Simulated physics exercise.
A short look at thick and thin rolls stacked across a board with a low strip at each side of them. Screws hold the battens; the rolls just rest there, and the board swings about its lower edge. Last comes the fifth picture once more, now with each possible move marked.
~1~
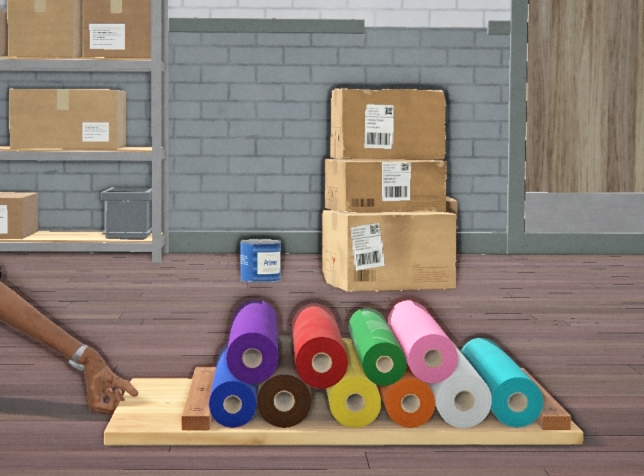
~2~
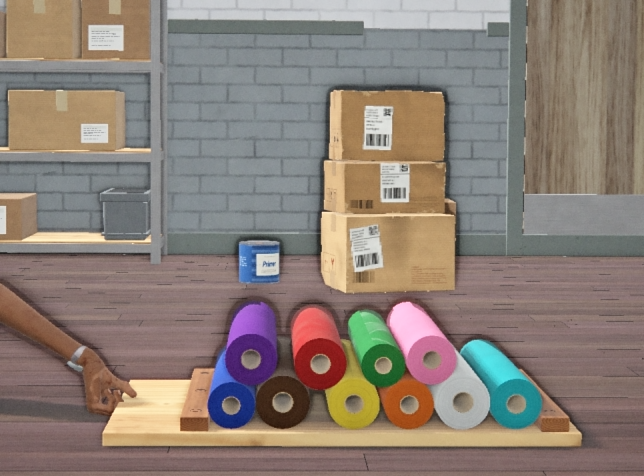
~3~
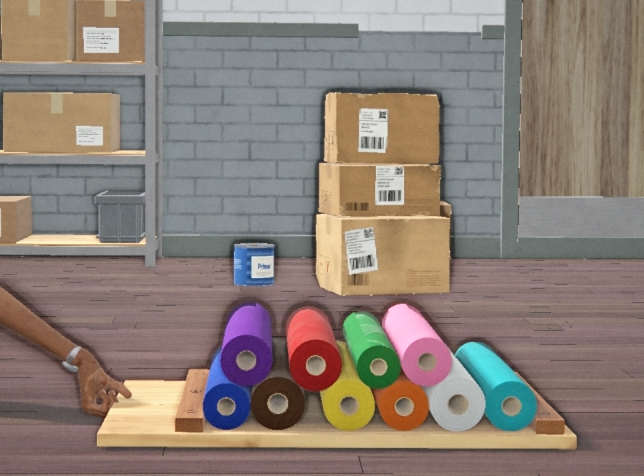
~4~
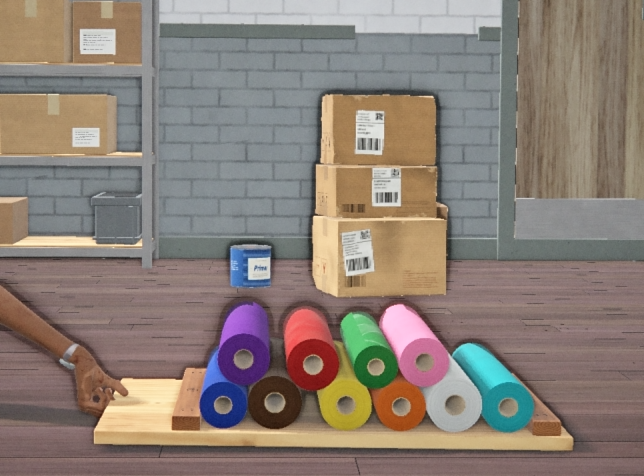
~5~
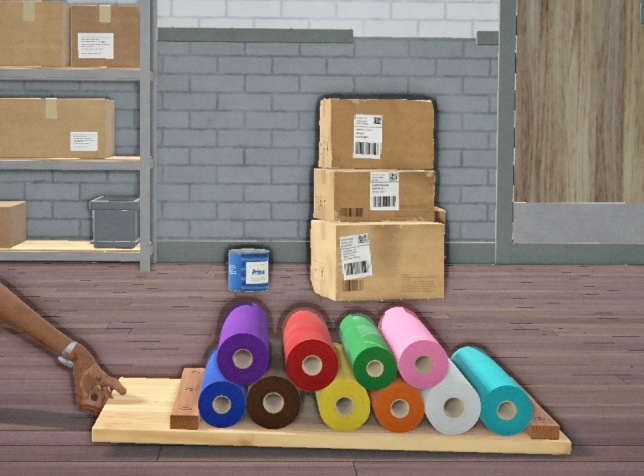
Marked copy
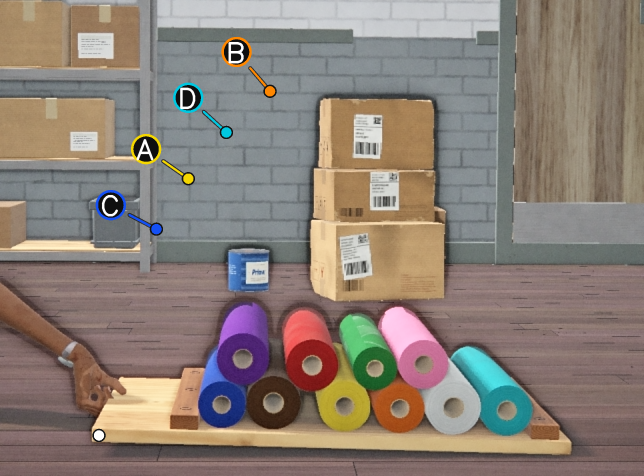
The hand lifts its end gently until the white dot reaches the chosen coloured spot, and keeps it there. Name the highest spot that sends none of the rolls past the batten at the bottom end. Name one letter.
It can be raised to C.
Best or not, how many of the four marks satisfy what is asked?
One of the four.
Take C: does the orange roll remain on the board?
Yes.
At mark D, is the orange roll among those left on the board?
The orange roll: No.
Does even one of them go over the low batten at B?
Yes.
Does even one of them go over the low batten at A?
Yes, at A.
On the marked copy, A at (188, 179); B at (270, 91); C at (156, 229); D at (226, 133); the white dot at (99, 435).
With C. Early on, board at 16°.
Further on, board at 28°.
At the end, board at 28°, none over the low batten.
As for the rest, A three over the low batten (red, pink, green); B ten over the low batten; D ten over the low batten.
